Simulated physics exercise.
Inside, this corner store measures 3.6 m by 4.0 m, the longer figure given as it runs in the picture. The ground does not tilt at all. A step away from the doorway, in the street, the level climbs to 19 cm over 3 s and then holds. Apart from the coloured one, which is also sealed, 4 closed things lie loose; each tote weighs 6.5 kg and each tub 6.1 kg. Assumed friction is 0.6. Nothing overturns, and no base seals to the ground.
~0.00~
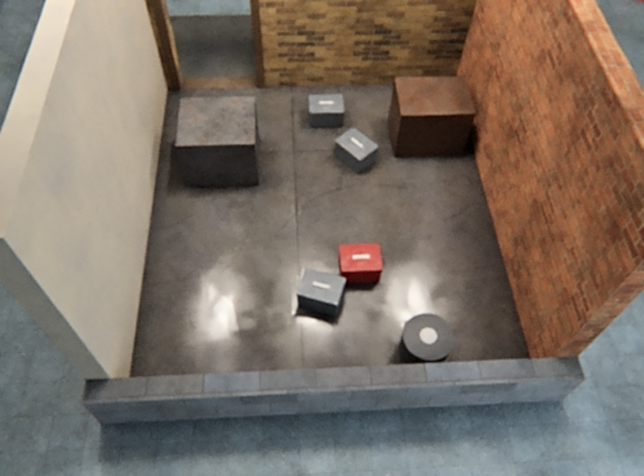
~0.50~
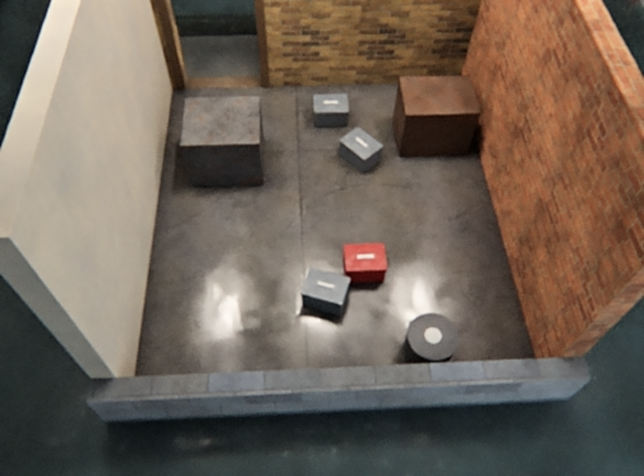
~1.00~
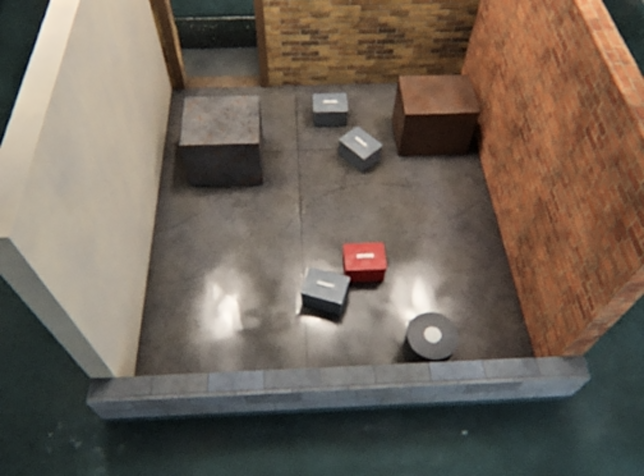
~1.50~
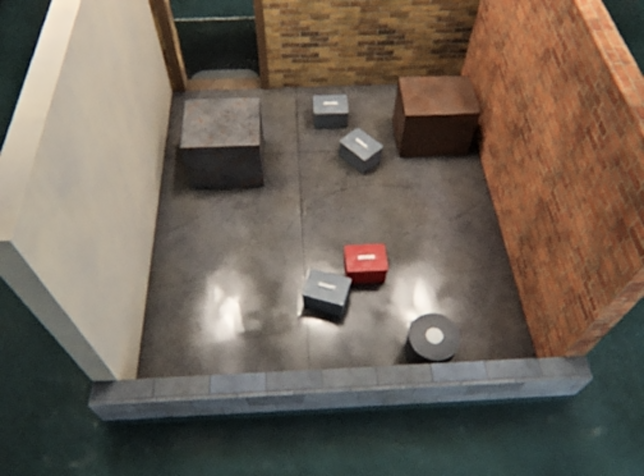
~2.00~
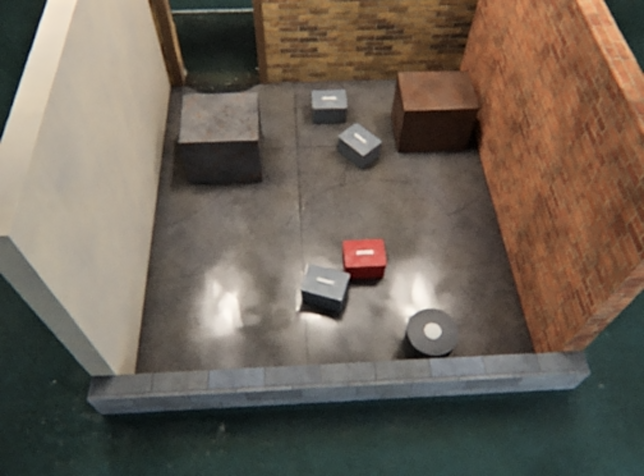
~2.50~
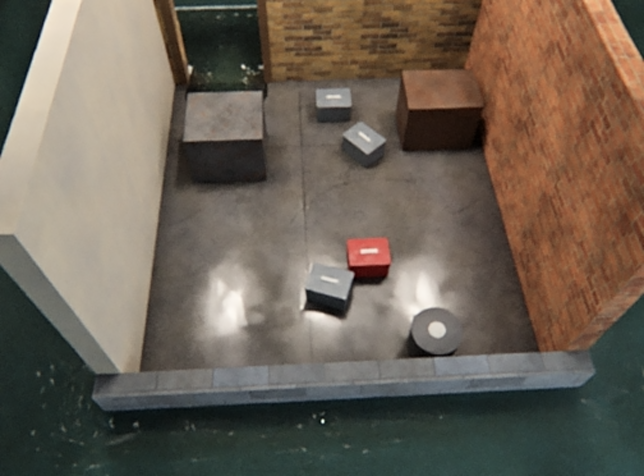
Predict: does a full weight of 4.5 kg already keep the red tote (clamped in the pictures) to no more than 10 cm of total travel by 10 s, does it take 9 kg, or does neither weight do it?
Only the heavier one succeeds.
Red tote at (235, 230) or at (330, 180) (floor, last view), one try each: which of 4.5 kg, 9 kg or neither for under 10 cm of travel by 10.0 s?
Log: Try 1 the lighter pick works; try 2 the heavier pick is required.
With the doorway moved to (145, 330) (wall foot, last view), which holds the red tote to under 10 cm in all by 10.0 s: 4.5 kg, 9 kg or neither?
In that case both options fail.
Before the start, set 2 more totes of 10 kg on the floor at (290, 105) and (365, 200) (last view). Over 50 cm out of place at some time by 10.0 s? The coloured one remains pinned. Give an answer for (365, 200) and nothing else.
That one is inside the limit.
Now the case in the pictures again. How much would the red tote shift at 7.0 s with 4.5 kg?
Shift: About 0 cm.
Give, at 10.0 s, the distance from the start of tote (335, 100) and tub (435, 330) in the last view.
Net displacement, in order: 140 cm; 40 cm.
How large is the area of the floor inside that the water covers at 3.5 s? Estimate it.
Roughly 2.0 m2.
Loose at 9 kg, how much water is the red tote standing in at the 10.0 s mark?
6 cm, roughly.
After 3.5 s the red tote would be 0 cm from its start with 4.5 kg and 0 cm from its start with 9 kg; 0 cm of water round it then.
After 4.5 s the red tote would be 0 cm from its start with 4.5 kg and 0 cm from its start with 9 kg; 0 cm of water round it then.
After 7.0 s the red tote would be 2 cm from its start with 4.5 kg and 0 cm from its start with 9 kg; 2 cm of water round it then.
After 10.0 s the red tote would be 17 cm from its start with 4.5 kg and 0 cm from its start with 9 kg; 6 cm of water round it then.
